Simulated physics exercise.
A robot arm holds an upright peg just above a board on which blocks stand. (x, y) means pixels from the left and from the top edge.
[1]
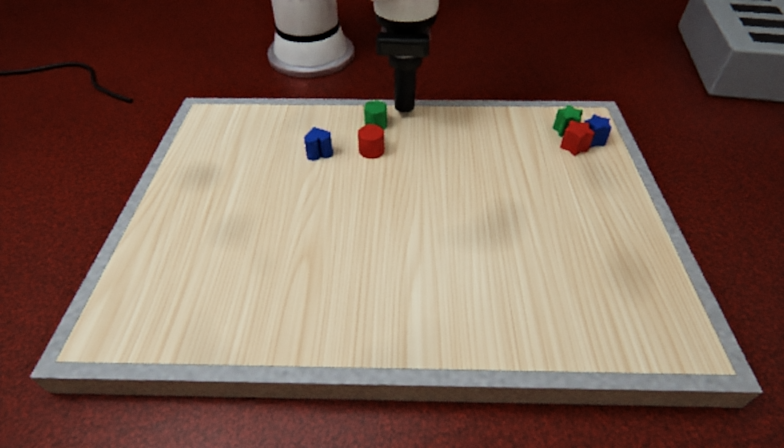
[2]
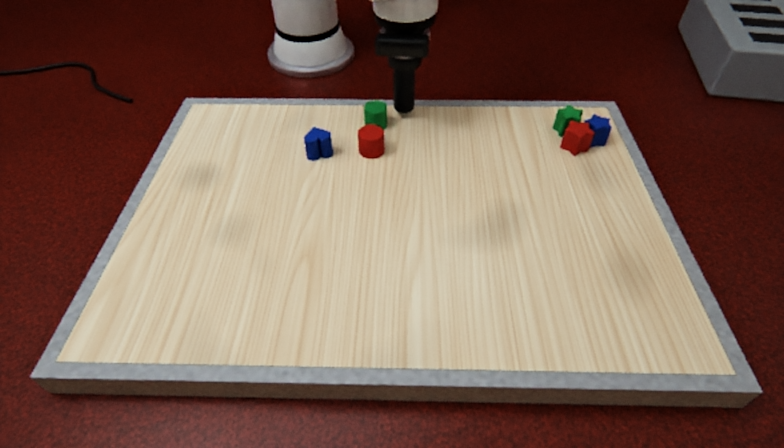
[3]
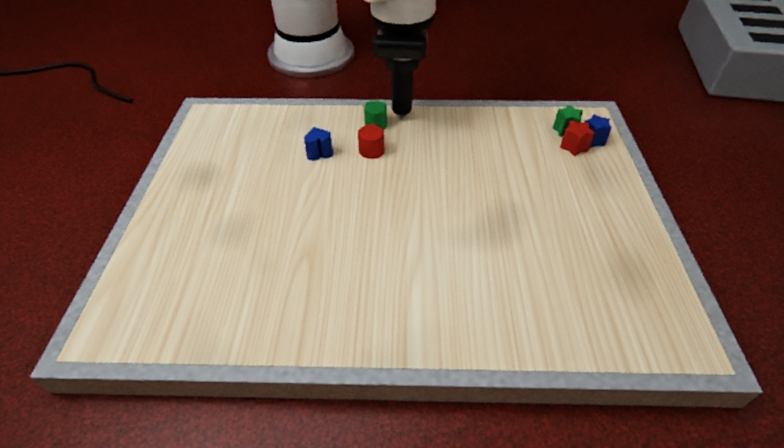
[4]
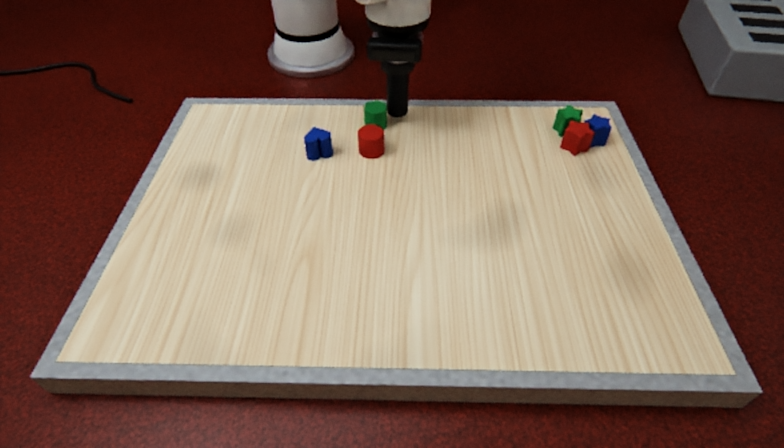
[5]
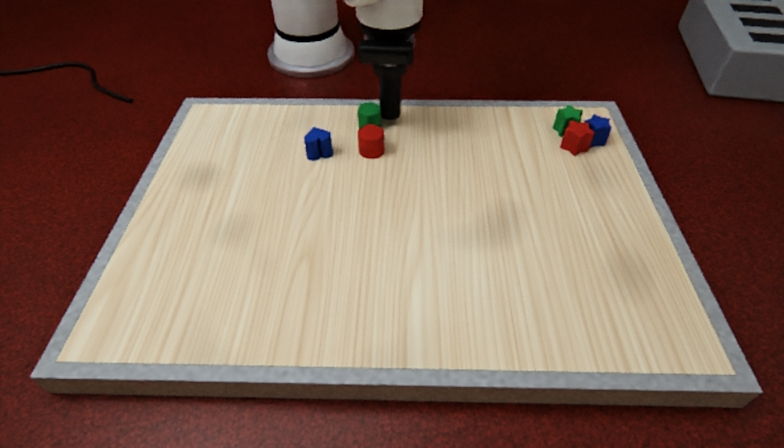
A robot arm held a peg near the far edge of a wooden board scattered with small red, green and blue blocks, then eased left and nudged the nearby green block slightly left.
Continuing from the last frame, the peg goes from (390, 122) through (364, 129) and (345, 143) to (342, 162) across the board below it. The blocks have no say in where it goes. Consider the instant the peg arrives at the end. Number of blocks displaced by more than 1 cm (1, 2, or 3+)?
Most likely one.
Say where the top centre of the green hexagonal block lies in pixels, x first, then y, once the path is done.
The middle of the upper face of the green hexagonal block will lie at about (321, 122) in the picture.
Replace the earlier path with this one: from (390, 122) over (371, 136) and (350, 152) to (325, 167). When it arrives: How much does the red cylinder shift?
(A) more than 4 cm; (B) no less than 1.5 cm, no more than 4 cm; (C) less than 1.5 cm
My answer is option B.
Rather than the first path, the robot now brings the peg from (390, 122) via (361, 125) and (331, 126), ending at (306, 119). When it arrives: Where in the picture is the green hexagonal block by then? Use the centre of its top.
Located at (330, 121).
The first path, step by step. One third of the way, peg (364, 122); green hexagonal block (341, 116).
Two thirds of the way, peg (344, 136); blue heart (315, 136); green hexagonal block (321, 122), turned 55° clockwise.
At the end, peg (341, 155); blue heart (315, 136), turned 15° anticlockwise; green hexagonal block (321, 122), turned 55° clockwise; red cylinder still.
